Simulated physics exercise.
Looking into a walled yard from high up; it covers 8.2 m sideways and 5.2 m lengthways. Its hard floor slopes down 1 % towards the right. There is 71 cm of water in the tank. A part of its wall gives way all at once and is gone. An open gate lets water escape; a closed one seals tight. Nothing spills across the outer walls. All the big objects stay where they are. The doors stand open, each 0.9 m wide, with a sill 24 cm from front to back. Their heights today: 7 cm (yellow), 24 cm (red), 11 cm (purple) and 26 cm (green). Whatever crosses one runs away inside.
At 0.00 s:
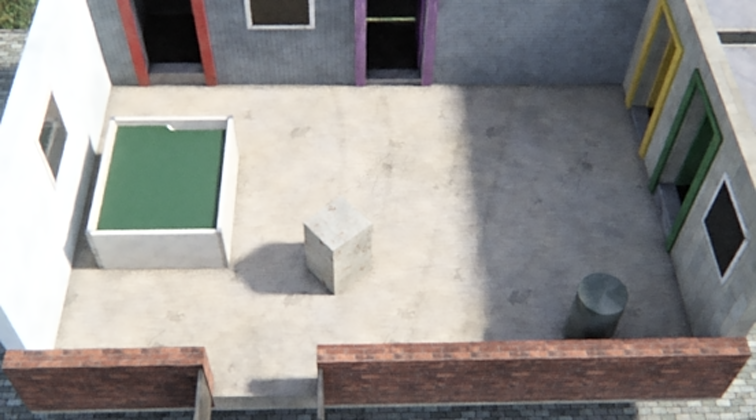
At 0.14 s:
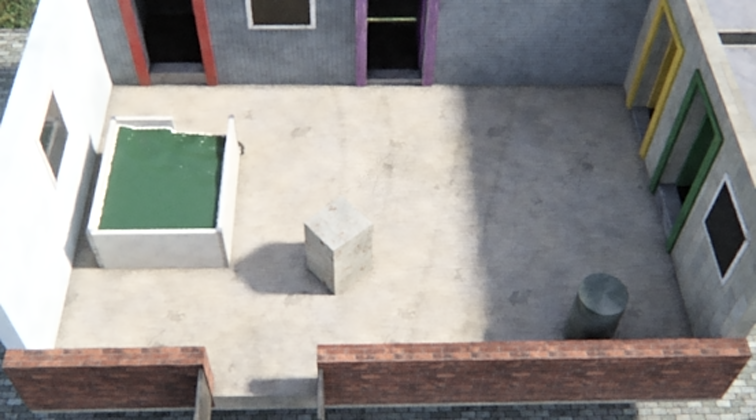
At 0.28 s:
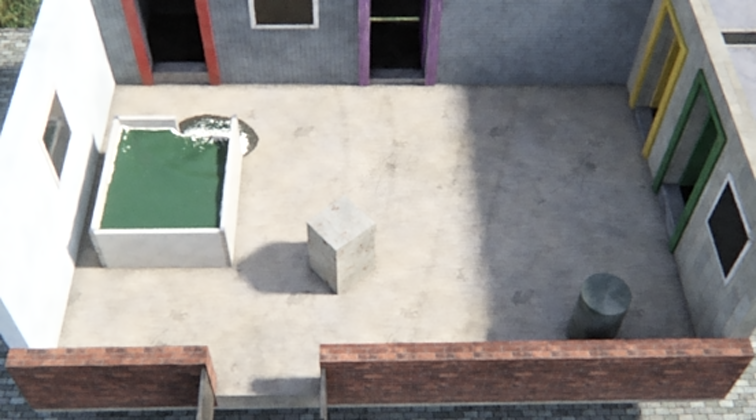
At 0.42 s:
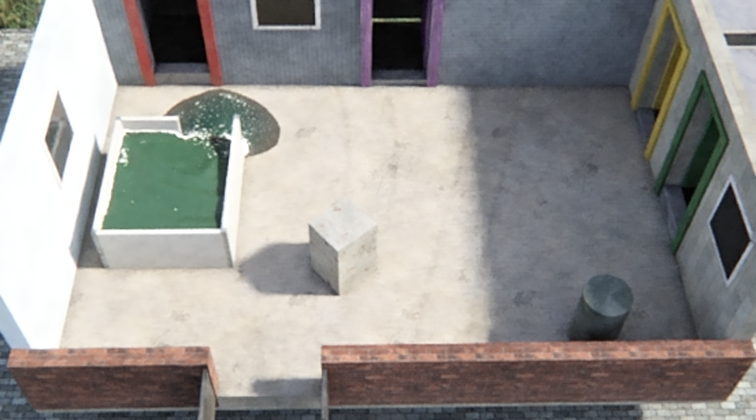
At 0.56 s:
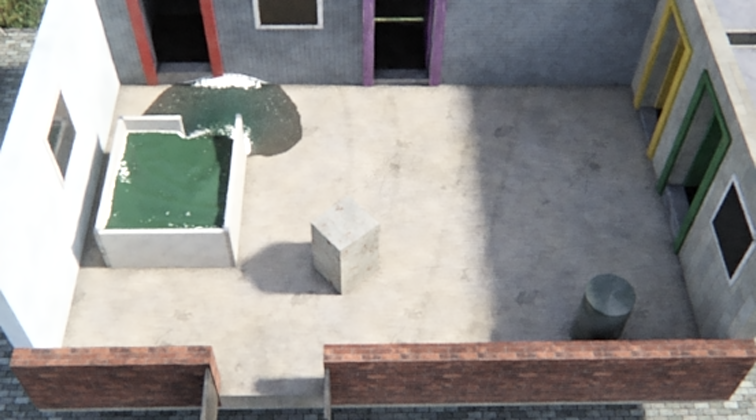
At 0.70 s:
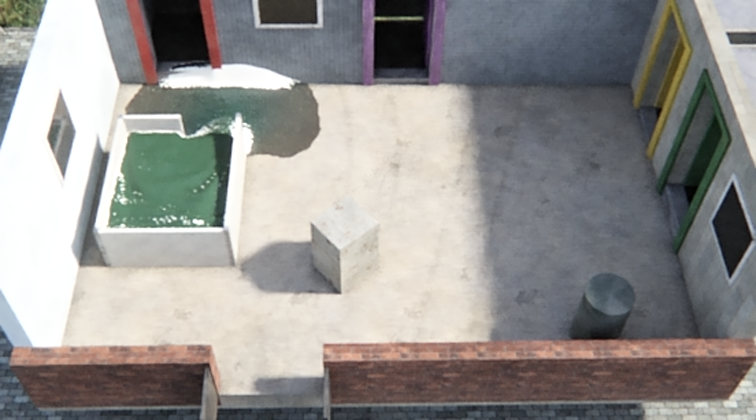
In the video, a white tank of green water stands in a walled yard with a block and a cylinder; part of its far side vanishes, and water pours through the gap, spreading across the floor behind and rightward.
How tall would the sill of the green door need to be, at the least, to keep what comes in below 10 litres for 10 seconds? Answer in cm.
Some 7.5 cm above the ground.
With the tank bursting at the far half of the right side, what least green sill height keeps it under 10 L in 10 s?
Then roughly 13.0 cm.
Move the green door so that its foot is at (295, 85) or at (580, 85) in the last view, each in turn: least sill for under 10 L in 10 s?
About 25 and 7.5 cm.
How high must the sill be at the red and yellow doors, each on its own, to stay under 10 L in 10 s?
About 31 cm at red and 12.5 cm at yellow.
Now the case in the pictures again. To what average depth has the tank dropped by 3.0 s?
Some 32 cm.
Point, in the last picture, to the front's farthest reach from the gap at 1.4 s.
Around (415, 90).
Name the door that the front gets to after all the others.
It is the green one.
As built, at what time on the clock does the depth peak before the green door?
At about 4.5 s.
After 1.4 s water covers 15 % of the floor, deepest (42 cm) near (234, 90); it has not reached the green door.
After 3.0 s water covers 40 % of the floor, deepest (26 cm) near (221, 98); it has not reached the green door.
After 10.0 s water covers 85 % of the floor, deepest (12 cm) near (662, 267); 7 cm at the green door, 0 litres in over its 26 cm sill.
At the green door as built, the water arrived by 3.7 s and peaked near 10 cm at 4.4 s.
With a sill of 6.5 cm, 18 litres would have come in within the 10 s; with 8.5 cm, 3 litres. So under 10 litres takes about 7.5 cm.
